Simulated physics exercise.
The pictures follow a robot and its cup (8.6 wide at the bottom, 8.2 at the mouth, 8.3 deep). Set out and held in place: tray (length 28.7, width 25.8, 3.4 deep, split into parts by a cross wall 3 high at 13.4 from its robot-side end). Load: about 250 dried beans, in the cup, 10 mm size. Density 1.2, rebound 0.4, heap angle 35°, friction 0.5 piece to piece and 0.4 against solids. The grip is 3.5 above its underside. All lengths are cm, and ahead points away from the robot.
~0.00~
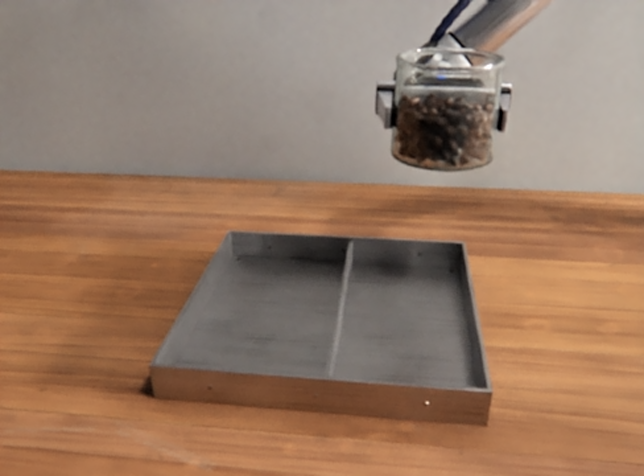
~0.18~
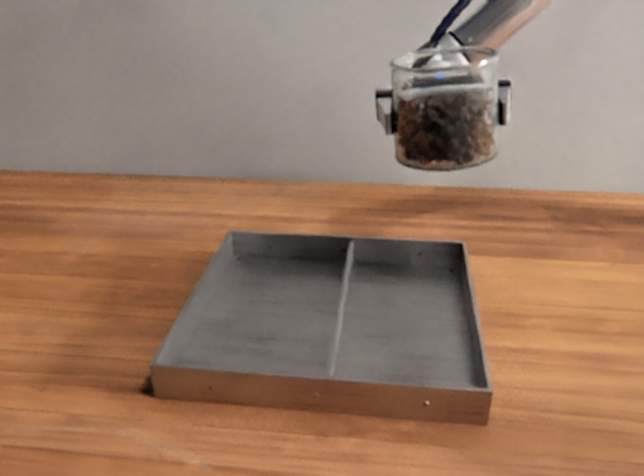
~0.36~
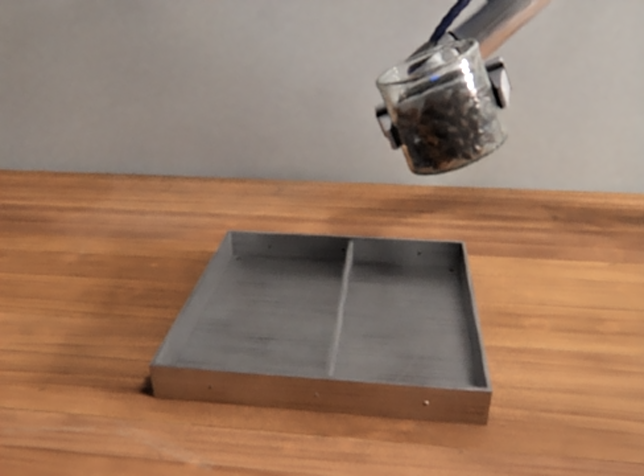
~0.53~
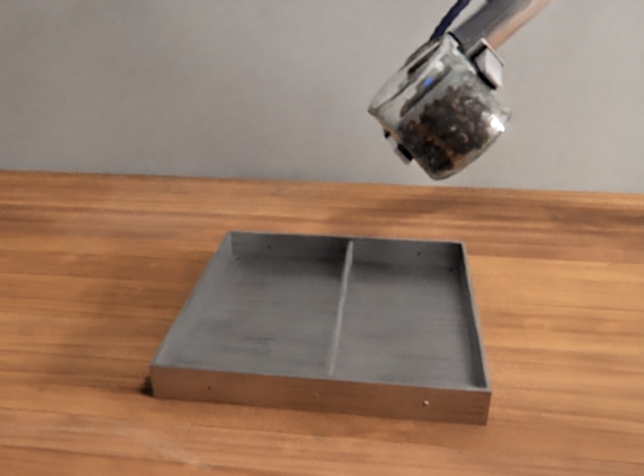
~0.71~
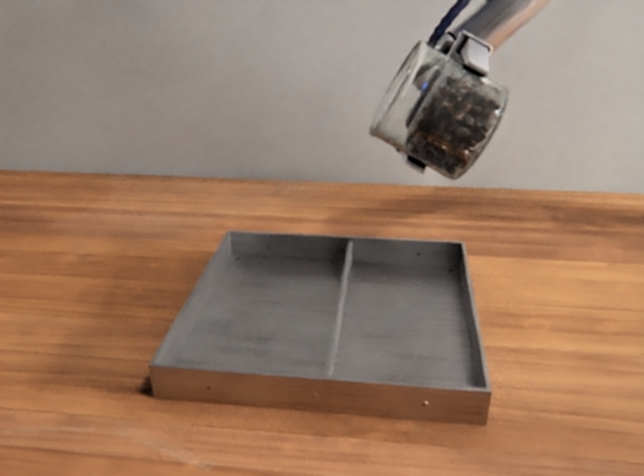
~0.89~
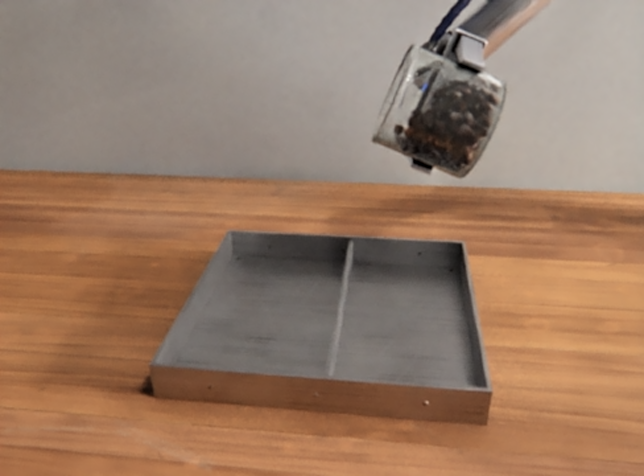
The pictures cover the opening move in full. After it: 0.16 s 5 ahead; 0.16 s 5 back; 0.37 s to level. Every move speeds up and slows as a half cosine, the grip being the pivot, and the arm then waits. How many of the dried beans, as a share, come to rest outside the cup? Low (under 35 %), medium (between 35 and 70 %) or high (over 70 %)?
Answer: Low; under 35 % of the dried beans finish outside the cup.
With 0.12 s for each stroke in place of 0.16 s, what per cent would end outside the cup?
In that case some 25 per cent.
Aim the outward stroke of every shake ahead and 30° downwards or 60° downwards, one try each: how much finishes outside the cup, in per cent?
Some 0 and 0 per cent.
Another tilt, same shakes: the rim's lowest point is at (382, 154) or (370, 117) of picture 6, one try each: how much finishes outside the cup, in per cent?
About 40 and 0 per cent.
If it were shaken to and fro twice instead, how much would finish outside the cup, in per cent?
Then about 10 per cent.
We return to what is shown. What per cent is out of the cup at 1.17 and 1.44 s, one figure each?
In turn: 0, 5.
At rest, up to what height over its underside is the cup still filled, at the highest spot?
Roughly 6.5 cm.
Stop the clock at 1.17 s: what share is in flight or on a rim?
Some 2 per cent.
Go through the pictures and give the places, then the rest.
The first picture shows cup middle at (446, 109), level; upper third of the load around (442, 112), from x 400 to 490, top at y 100; 251 in the cup.
The second picture shows cup middle at (445, 109), tilted 7° forward; upper third of the load around (449, 111), from x 400 to 490, top at y 100.
The third picture shows cup middle at (442, 109), tilted 24° forward; upper third of the load around (459, 109), from x 400 to 495, top at y 90.
The fourth picture shows cup middle at (439, 111), tilted 45° forward; upper third of the load around (468, 104), from x 405 to 500, top at y 80.
The fifth picture shows cup middle at (438, 112), tilted 62° forward; upper third of the load around (464, 98), from x 410 to 495, top at y 80.
The sixth picture shows cup middle at (438, 113), tilted 69° forward; upper third of the load around (467, 101), from x 395 to 495, top at y 80; 251 in the cup.
After 1.17 s, tilted 69° forward, highest piece 25 above the table; 245 in the cup, 6 in flight or on a rim.
After 1.44 s, tilted 21° forward, highest piece 27 above the table; 236 in the cup, 13 in the far-side part, 2 in the robot-side part.
After 1.78 s, level, highest piece 26 above the table; 236 in the cup, 13 in the far-side part, 2 in the robot-side part.
After 2.83 s, level, highest piece 26 above the table; 236 in the cup, 13 in the far-side part, 2 in the robot-side part.
At rest, 236 in the cup, 13 in the far-side part, 2 in the robot-side part. That is 6 % outside the cup.
